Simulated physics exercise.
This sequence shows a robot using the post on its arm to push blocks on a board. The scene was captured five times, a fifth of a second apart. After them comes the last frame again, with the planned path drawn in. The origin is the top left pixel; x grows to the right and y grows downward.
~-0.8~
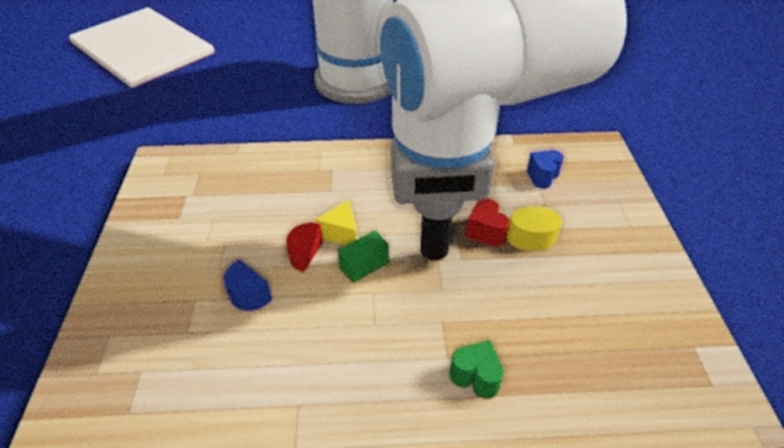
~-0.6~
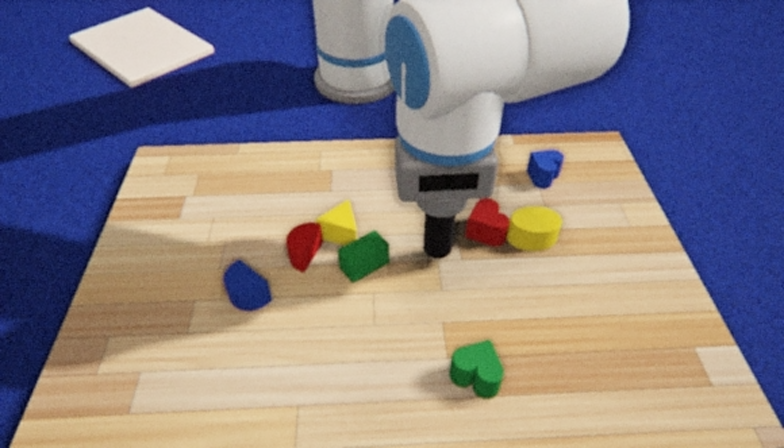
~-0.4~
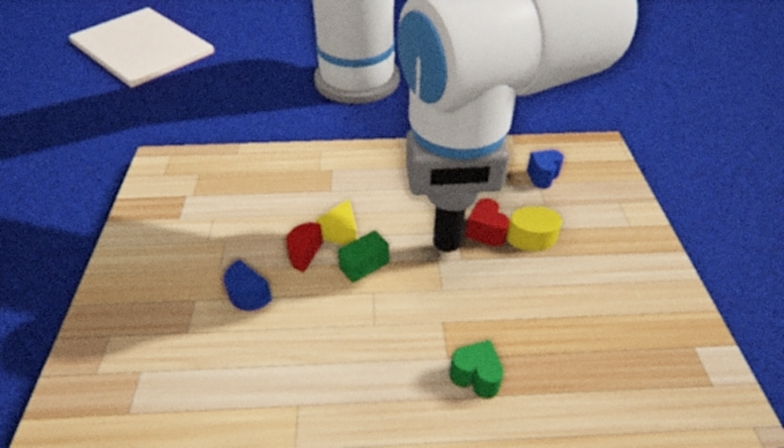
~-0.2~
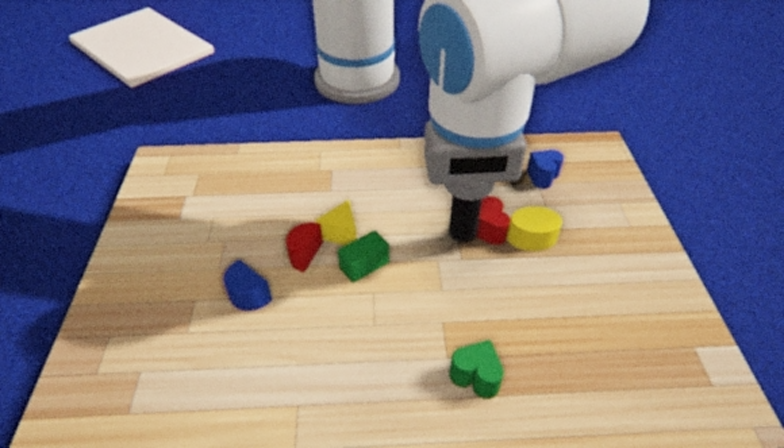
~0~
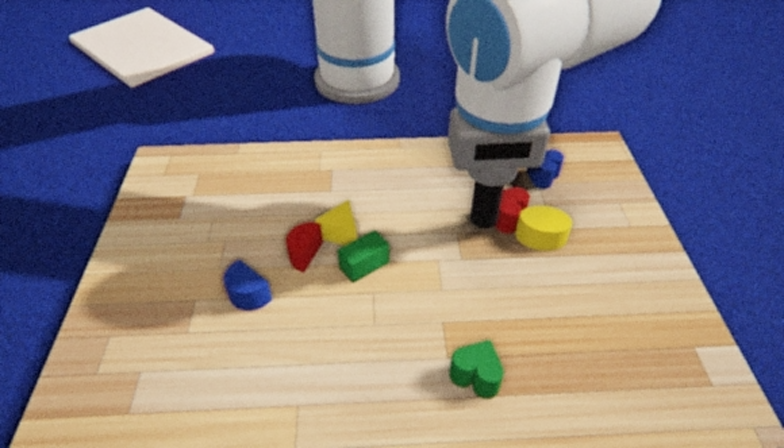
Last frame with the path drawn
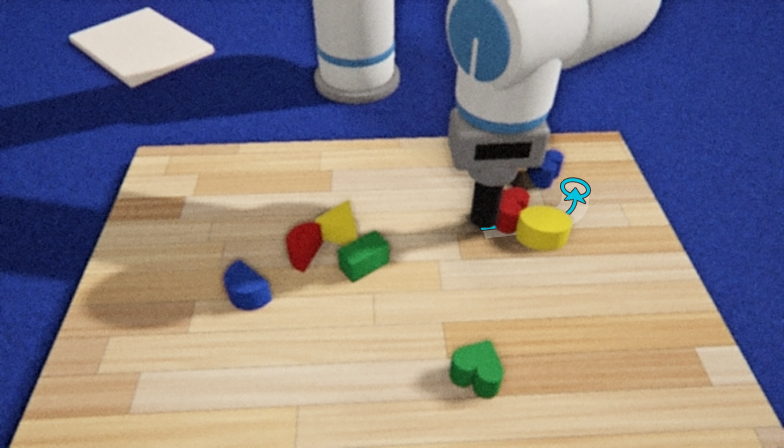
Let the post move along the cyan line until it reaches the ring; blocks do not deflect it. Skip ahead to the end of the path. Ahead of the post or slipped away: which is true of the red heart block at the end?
I think it loses its spot in front.
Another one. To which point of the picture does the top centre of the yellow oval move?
Pixel (588, 224).
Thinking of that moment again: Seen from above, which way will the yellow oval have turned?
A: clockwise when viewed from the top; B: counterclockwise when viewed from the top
My answer is option A.
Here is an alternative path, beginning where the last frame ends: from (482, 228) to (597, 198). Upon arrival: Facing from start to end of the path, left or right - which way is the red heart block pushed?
The left-hand side.
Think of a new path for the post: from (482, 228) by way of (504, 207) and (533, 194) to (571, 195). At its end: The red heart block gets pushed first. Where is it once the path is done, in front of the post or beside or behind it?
I expect it to be in front.
Drawn move, from (482, 228) through (526, 223) and (566, 215) to (575, 188).
What follows on the original path. One third of the way, post (528, 214); red heart block (539, 186), turned 50° anticlockwise; yellow oval (568, 220), turned 40° clockwise.
Two thirds of the way, post (569, 205); red heart block (548, 180), turned 100° anticlockwise; yellow oval (588, 224), turned 85° clockwise.
At the end, post (578, 179); red heart block (547, 177), turned 120° anticlockwise; yellow oval (588, 224), turned 85° clockwise; blue heart block (546, 156).
